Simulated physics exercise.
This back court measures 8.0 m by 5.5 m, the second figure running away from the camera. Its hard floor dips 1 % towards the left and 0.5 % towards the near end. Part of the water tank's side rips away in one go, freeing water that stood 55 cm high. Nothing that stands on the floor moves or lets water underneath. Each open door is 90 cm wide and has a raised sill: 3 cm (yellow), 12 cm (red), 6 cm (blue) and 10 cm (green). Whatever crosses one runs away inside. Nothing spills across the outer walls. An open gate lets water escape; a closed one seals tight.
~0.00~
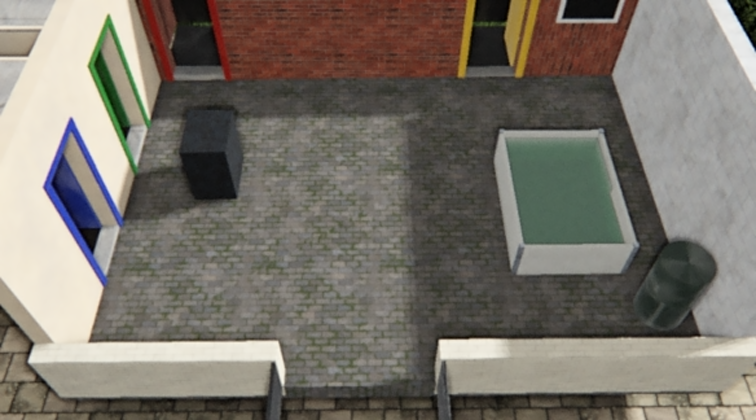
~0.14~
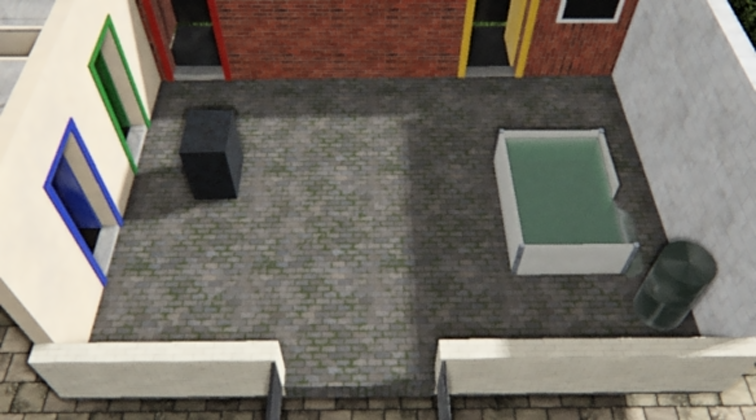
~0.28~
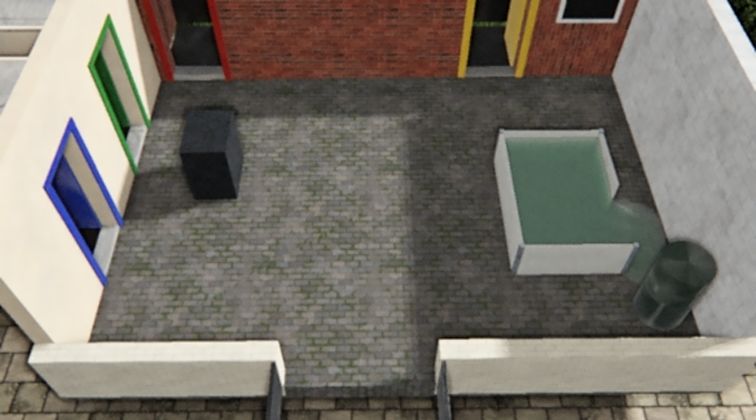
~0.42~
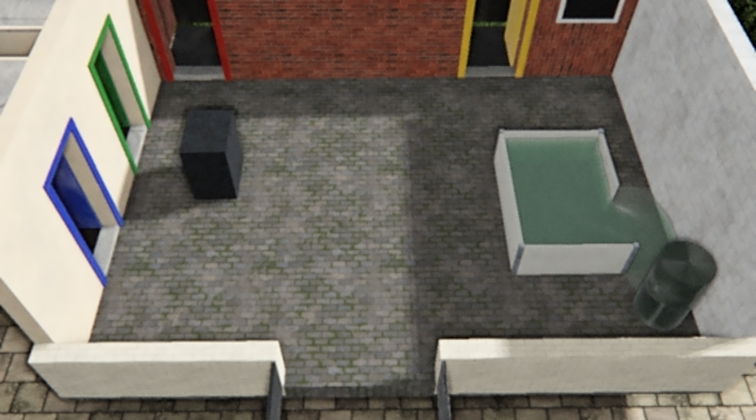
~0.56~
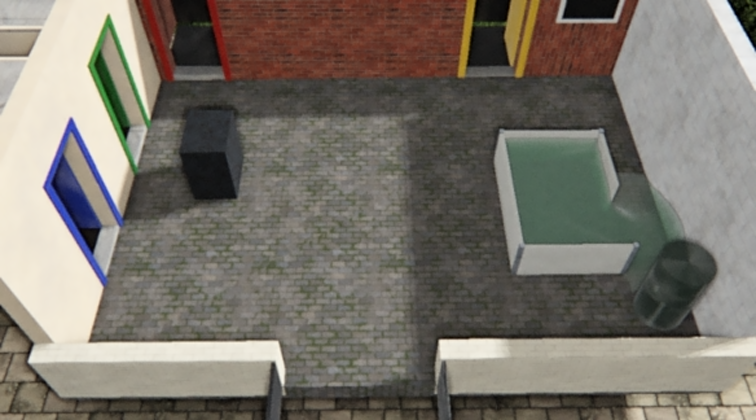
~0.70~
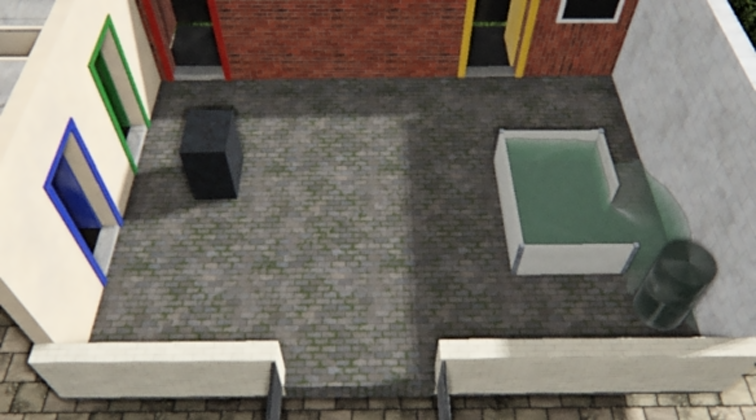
We see a paved courtyard with a dark box on the left and a white-walled water tank on the right, as part of the tank's right side opens and water pours out, spreading towards the grey wall and dark barrel.
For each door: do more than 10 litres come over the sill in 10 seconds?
The water let in: At the yellow door it goes over the limit; at the red door it does not reach the limit; at the blue door it keeps below the limit; at the green door it keeps below the limit.
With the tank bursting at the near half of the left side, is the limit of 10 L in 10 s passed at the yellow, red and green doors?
Against that limit: Yellow under, red below, green below.
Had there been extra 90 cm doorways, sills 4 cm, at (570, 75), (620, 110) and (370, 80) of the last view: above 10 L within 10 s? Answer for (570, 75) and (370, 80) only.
In turn: Above, below.
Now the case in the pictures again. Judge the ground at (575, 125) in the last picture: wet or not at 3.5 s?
It is wet.
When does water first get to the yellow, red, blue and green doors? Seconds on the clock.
Arrival: Yellow 2.4 s, red 6.5 s, blue 5.5 s, green 7.5 s.
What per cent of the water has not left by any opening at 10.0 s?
About 94 per cent.
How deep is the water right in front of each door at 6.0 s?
In cm: Yellow 5, red 0, blue 5, green 0.
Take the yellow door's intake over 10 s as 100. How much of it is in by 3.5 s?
About 15 per cent.
After 1.4 s water covers 10 % of the floor and is deepest (48 cm) near (667, 289); yellow door not reached, red door not reached, blue door not reached, green door not reached.
After 2.2 s water covers 20 % of the floor and is deepest (34 cm) near (651, 278); yellow door not reached, red door not reached, blue door not reached, green door not reached.
After 3.5 s water covers 35 % of the floor and is deepest (22 cm) near (612, 85); yellow door 6 cm at the sill, 3 L in, red door not reached, blue door not reached, green door not reached.
After 6.0 s water covers 70 % of the floor and is deepest (15 cm) near (651, 278); yellow door 5 cm at the sill, 18 L in, red door not reached, blue door 5 cm at the sill, 0 L in, green door not reached.
After 10.0 s water covers 90 % of the floor and is deepest (8 cm) near (102, 297); yellow door 3 cm at the sill, 24 L in, red door 4 cm at the sill, 0 L in, blue door 7 cm at the sill, 0 L in, green door 7 cm at the sill, 0 L in.
